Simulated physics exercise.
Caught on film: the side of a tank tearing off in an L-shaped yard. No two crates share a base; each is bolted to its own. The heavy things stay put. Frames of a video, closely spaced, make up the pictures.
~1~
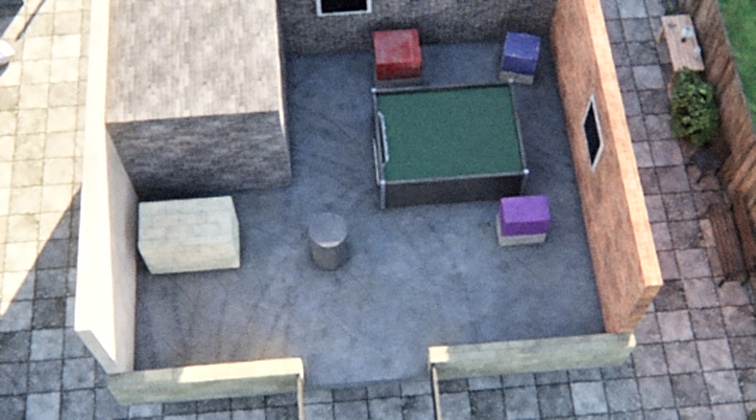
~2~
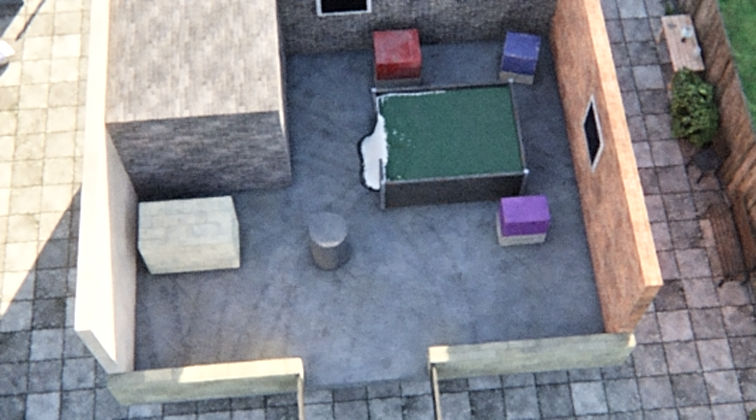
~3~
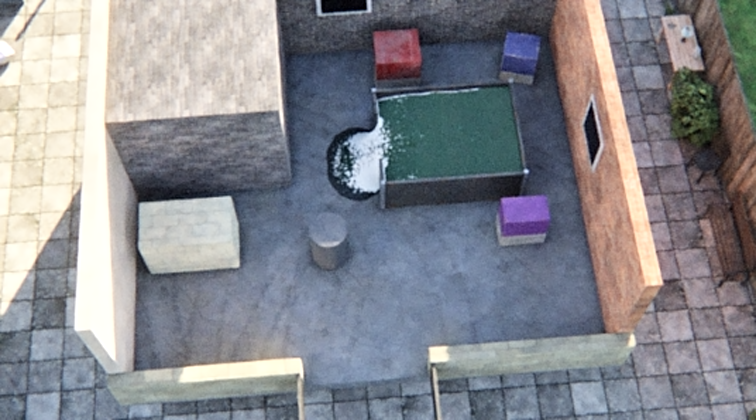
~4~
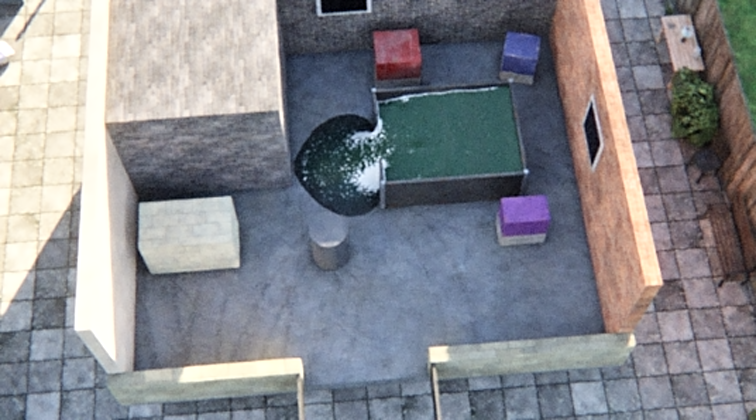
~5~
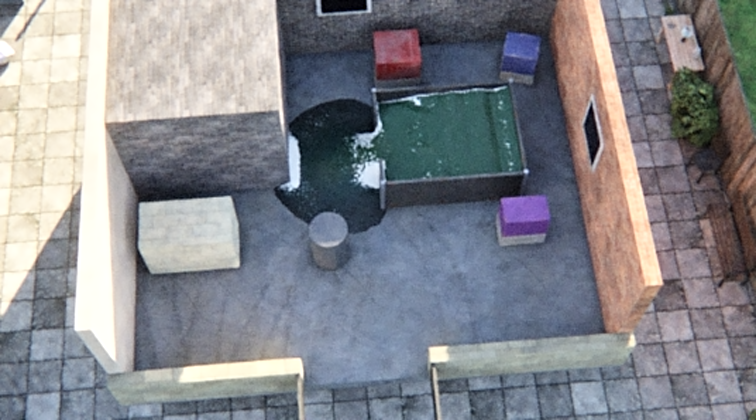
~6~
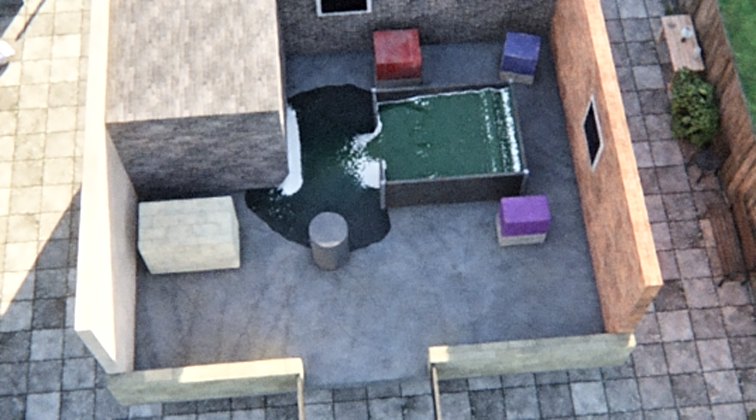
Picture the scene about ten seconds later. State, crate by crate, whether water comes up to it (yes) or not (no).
I expect the red crate to stay untouched. I expect the blue crate to stay untouched. I expect the purple crate to stay untouched.
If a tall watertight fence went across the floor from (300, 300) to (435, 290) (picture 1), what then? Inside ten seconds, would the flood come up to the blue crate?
As for the blue crate, it comes through dry.
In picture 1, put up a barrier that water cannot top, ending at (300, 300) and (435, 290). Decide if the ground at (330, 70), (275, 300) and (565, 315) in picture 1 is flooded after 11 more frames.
Taking the three spots in order: Soaked, soaked, spared.
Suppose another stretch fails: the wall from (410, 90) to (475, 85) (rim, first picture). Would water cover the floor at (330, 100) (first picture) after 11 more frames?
Submerged.
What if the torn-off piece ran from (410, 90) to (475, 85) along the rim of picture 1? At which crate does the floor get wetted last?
Answer: The purple-painted one.
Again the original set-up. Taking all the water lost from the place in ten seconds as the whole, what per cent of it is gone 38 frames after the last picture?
I'd put it at 25 per cent.
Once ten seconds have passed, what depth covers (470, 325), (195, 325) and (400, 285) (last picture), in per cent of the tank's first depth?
Readings in order: Around 4, 8 and 2 %.
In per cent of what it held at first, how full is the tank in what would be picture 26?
Around 44 percent.
A moment on, water covers 20 % of the floor; the red crate water round its plinth, the blue crate not reached, the purple crate not reached.
Next, water covers 35 % of the floor; the red crate water round its plinth, the blue crate not reached, the purple crate not reached.
Then, water covers 55 % of the floor; the red crate water round its plinth, the blue crate water round its plinth, the purple crate not reached.
Later, water covers 85 % of the floor; the red crate water round its plinth, the blue crate water round its plinth, the purple crate water round its plinth.
In the end, water covers 100 % of the floor; the red crate stayed above the water, the blue crate stayed above the water, the purple crate stayed above the water.
